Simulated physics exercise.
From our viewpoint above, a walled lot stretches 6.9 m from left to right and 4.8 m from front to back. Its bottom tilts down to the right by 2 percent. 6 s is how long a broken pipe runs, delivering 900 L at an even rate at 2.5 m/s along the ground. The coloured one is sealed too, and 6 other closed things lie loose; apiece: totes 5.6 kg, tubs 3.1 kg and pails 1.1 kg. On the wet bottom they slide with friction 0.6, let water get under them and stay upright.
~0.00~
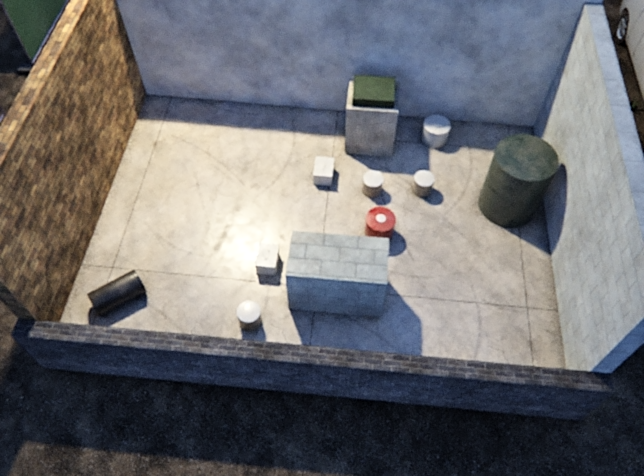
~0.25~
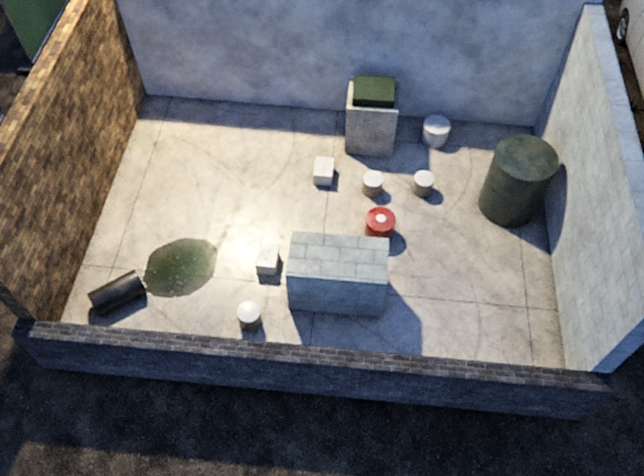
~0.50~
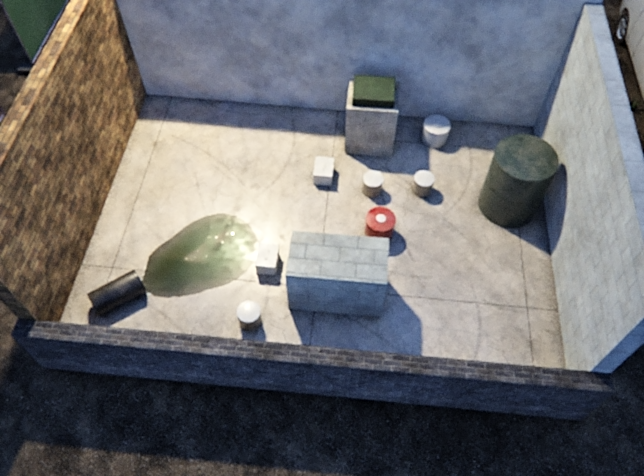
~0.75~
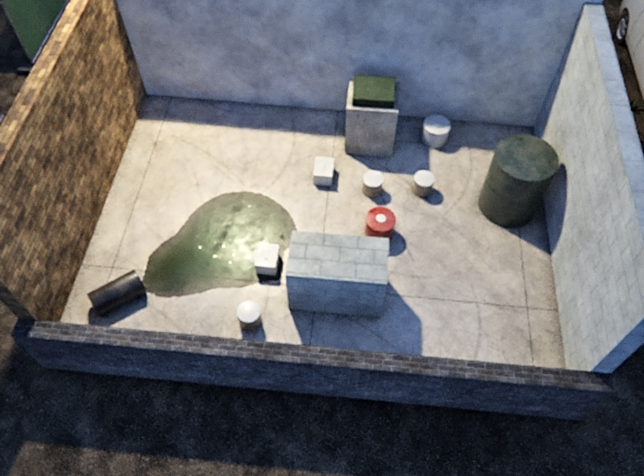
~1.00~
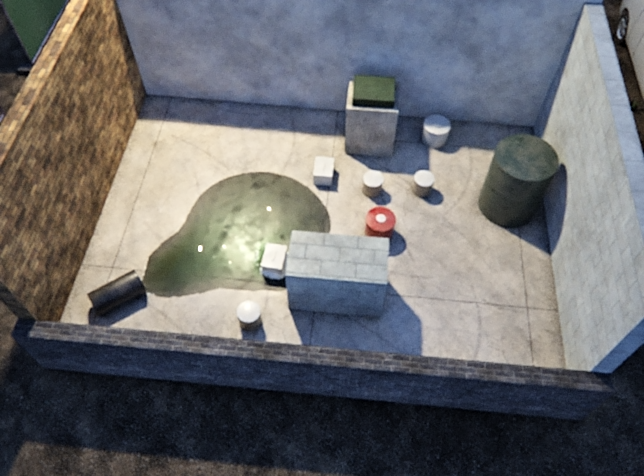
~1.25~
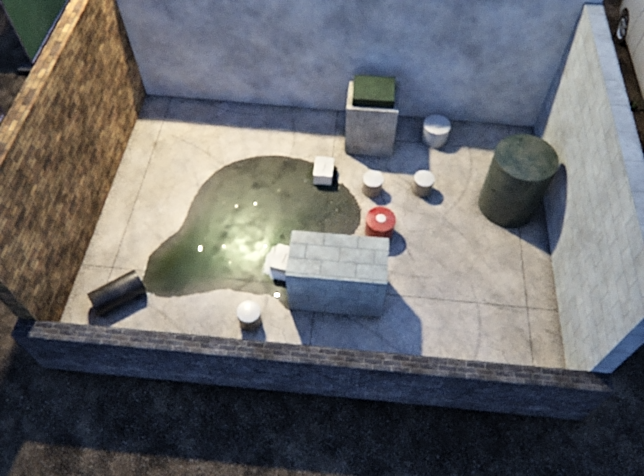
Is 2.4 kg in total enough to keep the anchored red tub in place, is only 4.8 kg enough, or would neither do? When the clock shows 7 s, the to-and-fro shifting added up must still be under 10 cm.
I expect both masses fail.
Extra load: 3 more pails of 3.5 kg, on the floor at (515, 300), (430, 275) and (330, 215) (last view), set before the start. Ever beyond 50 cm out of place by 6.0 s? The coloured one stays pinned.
Within the mark, within the mark, beyond the mark.
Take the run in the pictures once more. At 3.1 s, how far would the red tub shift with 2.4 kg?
It would be some 40 cm from its spot.
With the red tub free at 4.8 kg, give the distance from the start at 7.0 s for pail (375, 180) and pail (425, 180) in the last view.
Answer, in order asked: 300 cm, 200 cm.
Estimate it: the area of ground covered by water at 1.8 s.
I'd estimate close to 8.5 m2.
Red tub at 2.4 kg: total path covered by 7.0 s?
It covers about 300 cm altogether.
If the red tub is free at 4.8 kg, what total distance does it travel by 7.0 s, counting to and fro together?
I'd put it near 200 cm in all.
After 1.8 s the red tub would be 0 cm from its start with 2.4 kg and 0 cm from its start with 4.8 kg; 1 cm of water round it then.
After 3.1 s the red tub would be 42 cm from its start with 2.4 kg and 21 cm from its start with 4.8 kg; 2 cm of water round it then.
After 4.9 s the red tub would be 156 cm from its start with 2.4 kg and 88 cm from its start with 4.8 kg; 2 cm of water round it then.
After 7.0 s the red tub would be 247 cm from its start with 2.4 kg and 196 cm from its start with 4.8 kg; 4 cm of water round it then.
